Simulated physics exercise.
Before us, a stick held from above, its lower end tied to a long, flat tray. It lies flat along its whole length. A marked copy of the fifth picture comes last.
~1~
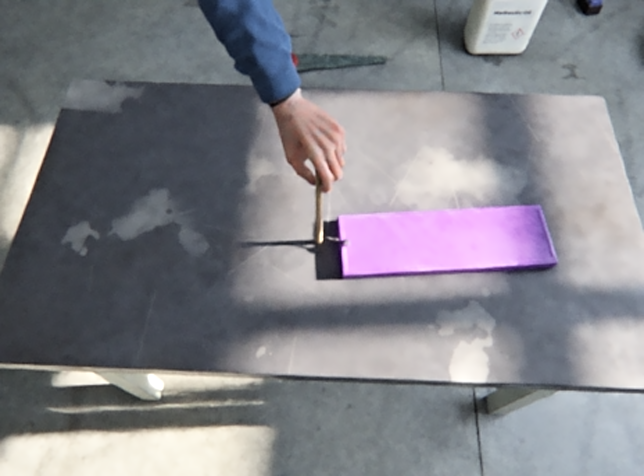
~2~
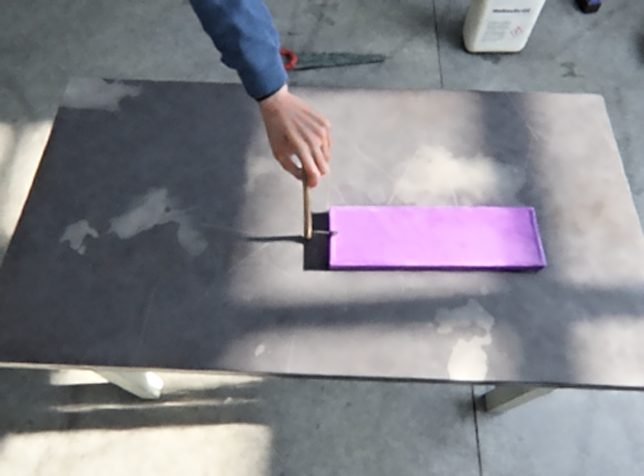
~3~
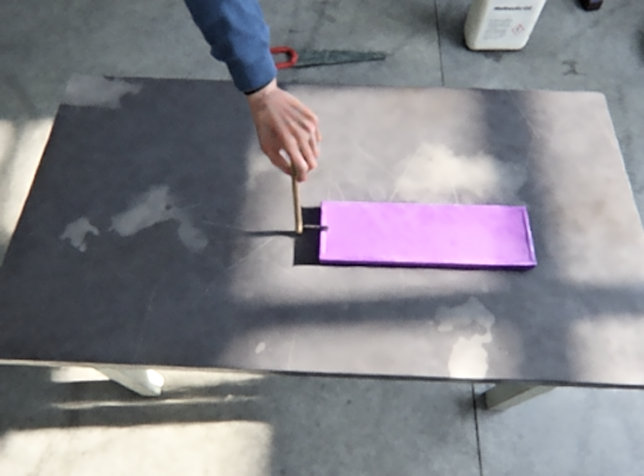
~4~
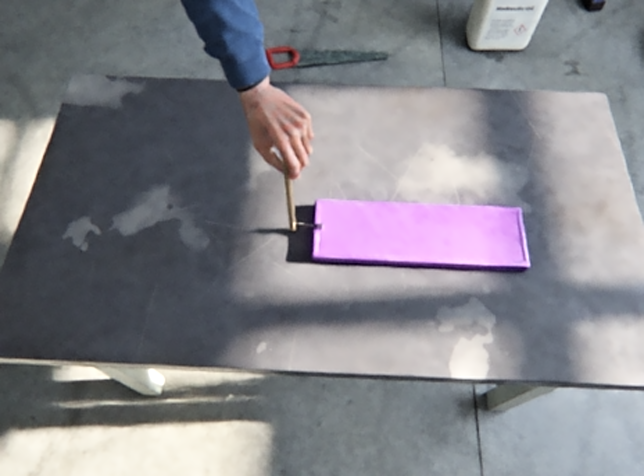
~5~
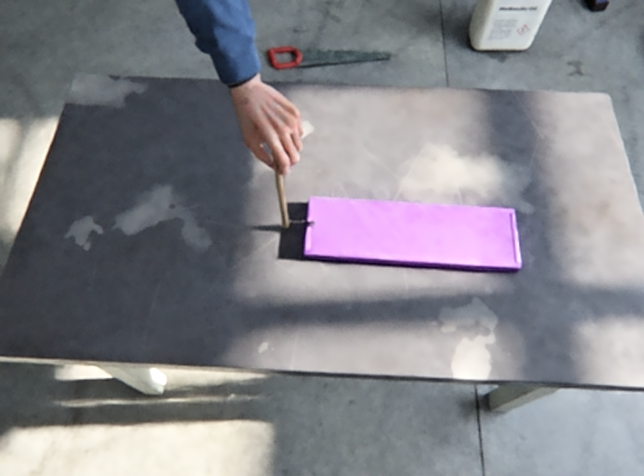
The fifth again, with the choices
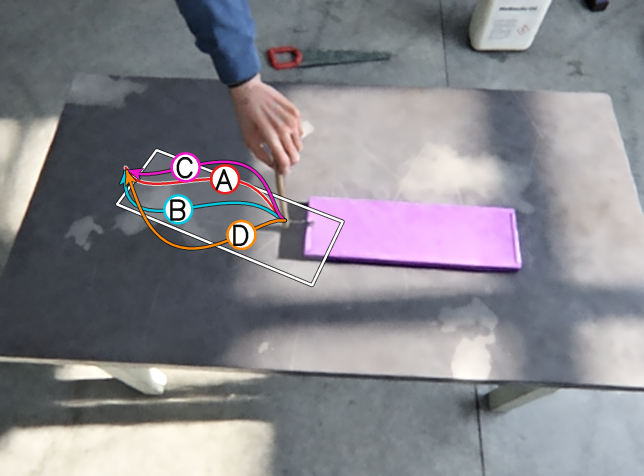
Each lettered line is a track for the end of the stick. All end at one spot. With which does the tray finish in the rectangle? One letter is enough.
It ends in the outline on D.
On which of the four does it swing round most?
Path D.
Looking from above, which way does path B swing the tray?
It turns clockwise.
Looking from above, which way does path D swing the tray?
Clockwise.
On the marked copy, A from (285, 221) via (211, 179) to (126, 168); B from (285, 221) via (186, 208) to (125, 172); C from (285, 221) via (222, 162) to (129, 170); D from (285, 221) via (180, 247) to (127, 171); the outline at (229, 213).
With D. Early on, foot of the stick (210, 247), middle of the tray (338, 236).
Further on, foot of the stick (146, 220), middle of the tray (270, 234).
At the end, foot of the stick (126, 169), middle of the tray (229, 214); it lies in the outline.
As for the rest, A leaves its middle at (239, 194); B leaves its middle at (233, 205); C leaves its middle at (242, 187).
